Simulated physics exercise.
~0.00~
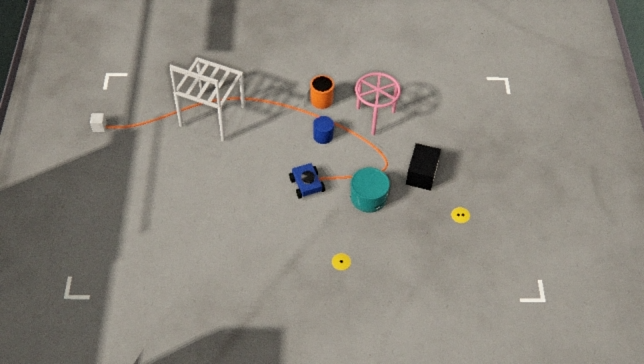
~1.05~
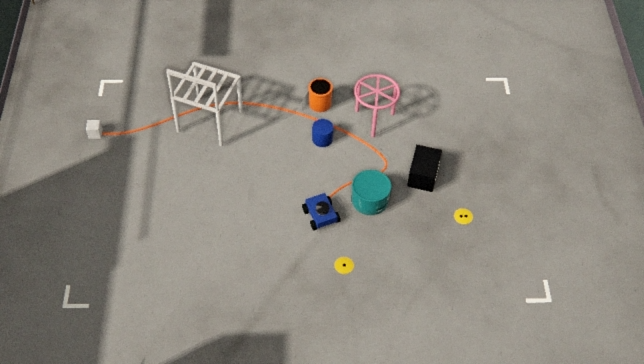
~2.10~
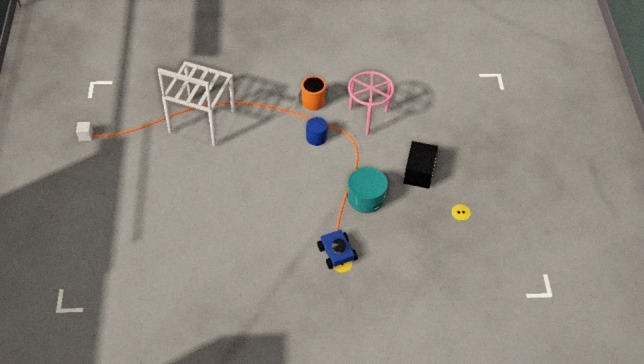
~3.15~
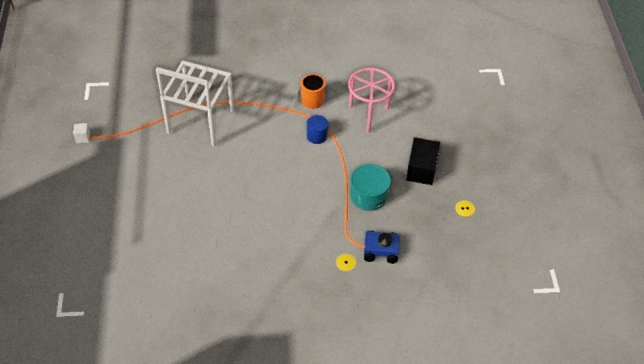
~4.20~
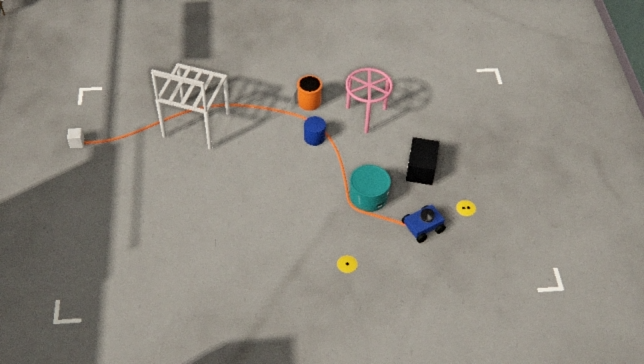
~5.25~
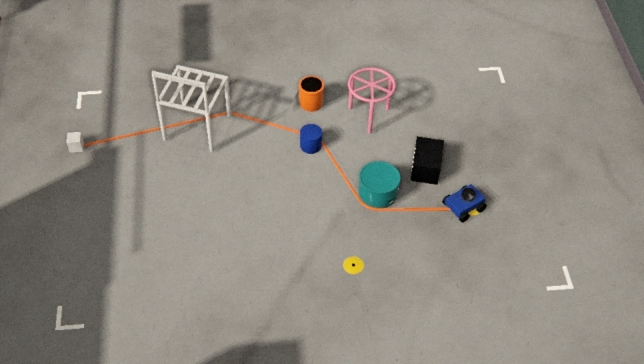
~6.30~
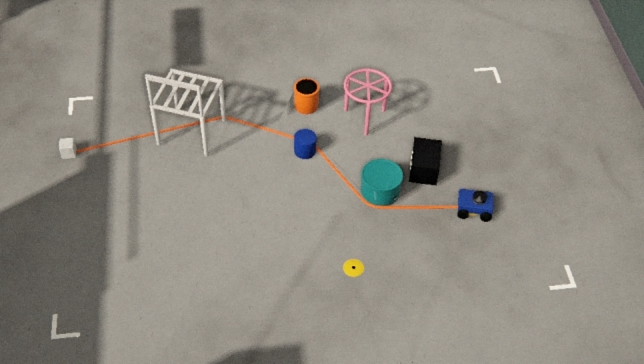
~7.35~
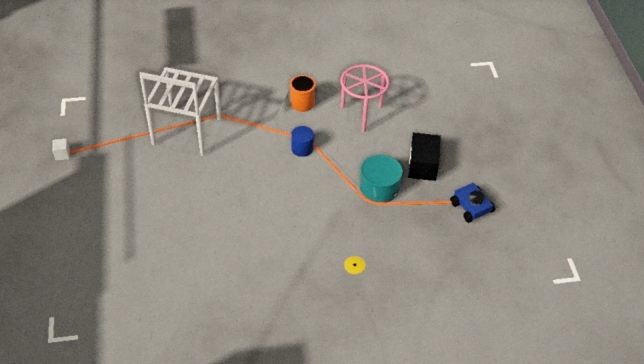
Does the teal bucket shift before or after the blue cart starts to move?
The teal bucket shifts after the blue cart starts to move. The cart is already driving while the bucket stays in place, and the bucket shifts only slightly, once the lead has pulled tight.
